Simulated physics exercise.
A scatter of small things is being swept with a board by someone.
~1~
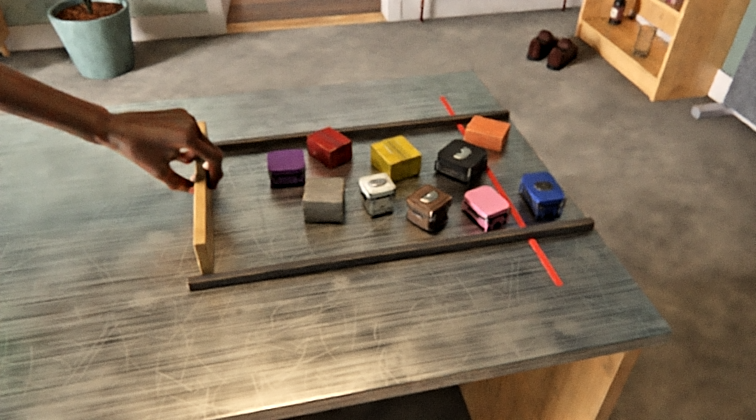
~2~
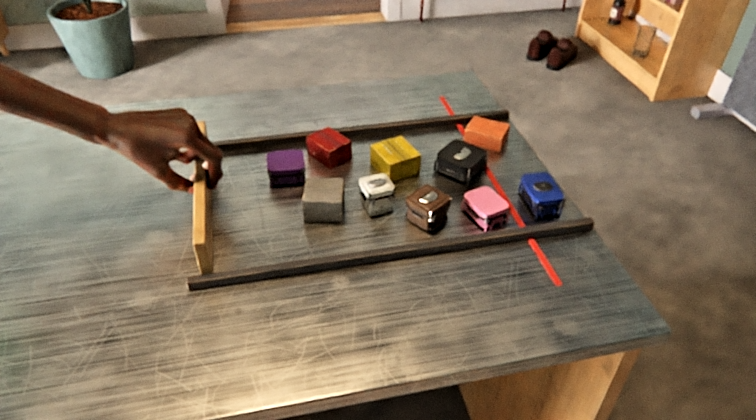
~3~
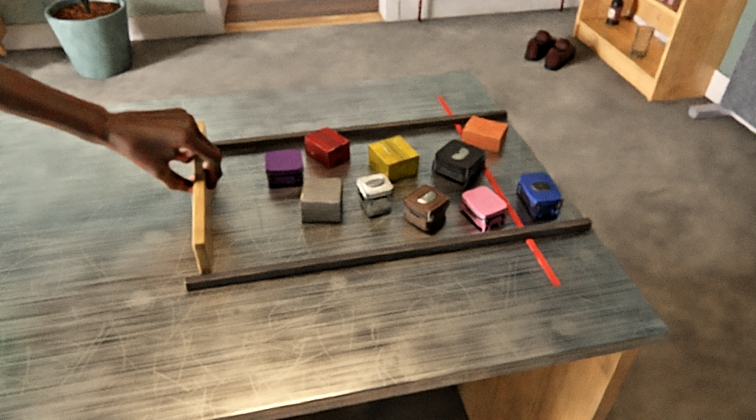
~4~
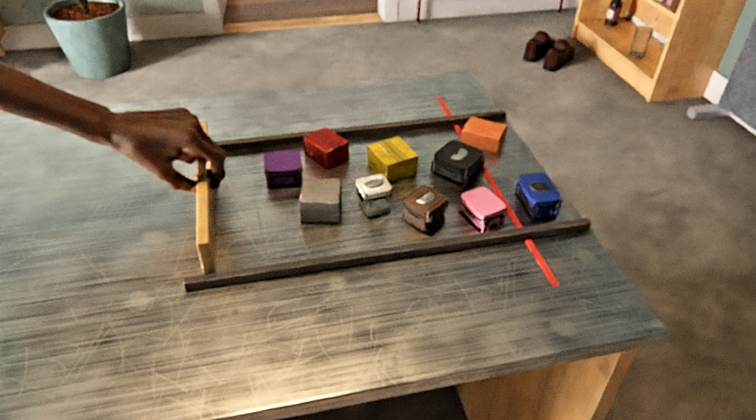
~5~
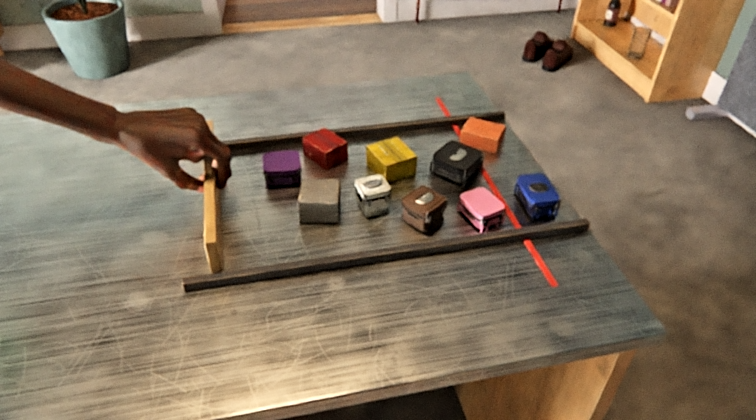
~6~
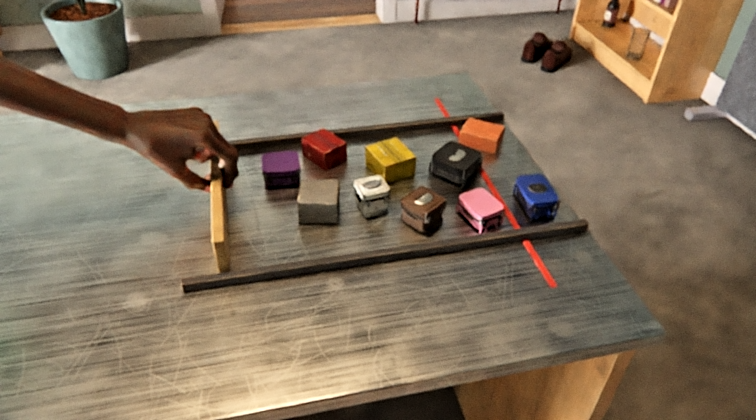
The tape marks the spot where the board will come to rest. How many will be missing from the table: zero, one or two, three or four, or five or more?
The push will send just one or two off the table.
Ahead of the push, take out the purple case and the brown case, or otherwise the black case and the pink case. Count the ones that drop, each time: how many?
Tally of falls: 0 for the first try, 0 for the second.
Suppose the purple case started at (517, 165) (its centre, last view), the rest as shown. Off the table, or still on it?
Purple case: Gone.
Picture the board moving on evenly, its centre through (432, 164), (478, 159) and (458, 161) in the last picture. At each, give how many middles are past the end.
0; 2; 0.
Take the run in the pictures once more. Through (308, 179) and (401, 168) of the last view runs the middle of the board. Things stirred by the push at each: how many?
3 by the first point, 7 by the second.
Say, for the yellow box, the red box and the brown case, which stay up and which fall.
The yellow box stays put; the red box stays put; the brown case stays put.
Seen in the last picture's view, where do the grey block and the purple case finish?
Final pixels, roughly: (509, 175) for the first, (488, 146) for the other.
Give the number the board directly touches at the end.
It adds up to 4.
Early on, none off yet; blue case at rest near (535, 198); orange block at rest near (482, 135); black case at rest near (456, 164).
A while later, none off yet; blue case at rest near (535, 198); orange block at rest near (482, 135); black case travelled about its own width near (494, 165).
Finally, the number that fall off is one or two; lost, black case and blue case.
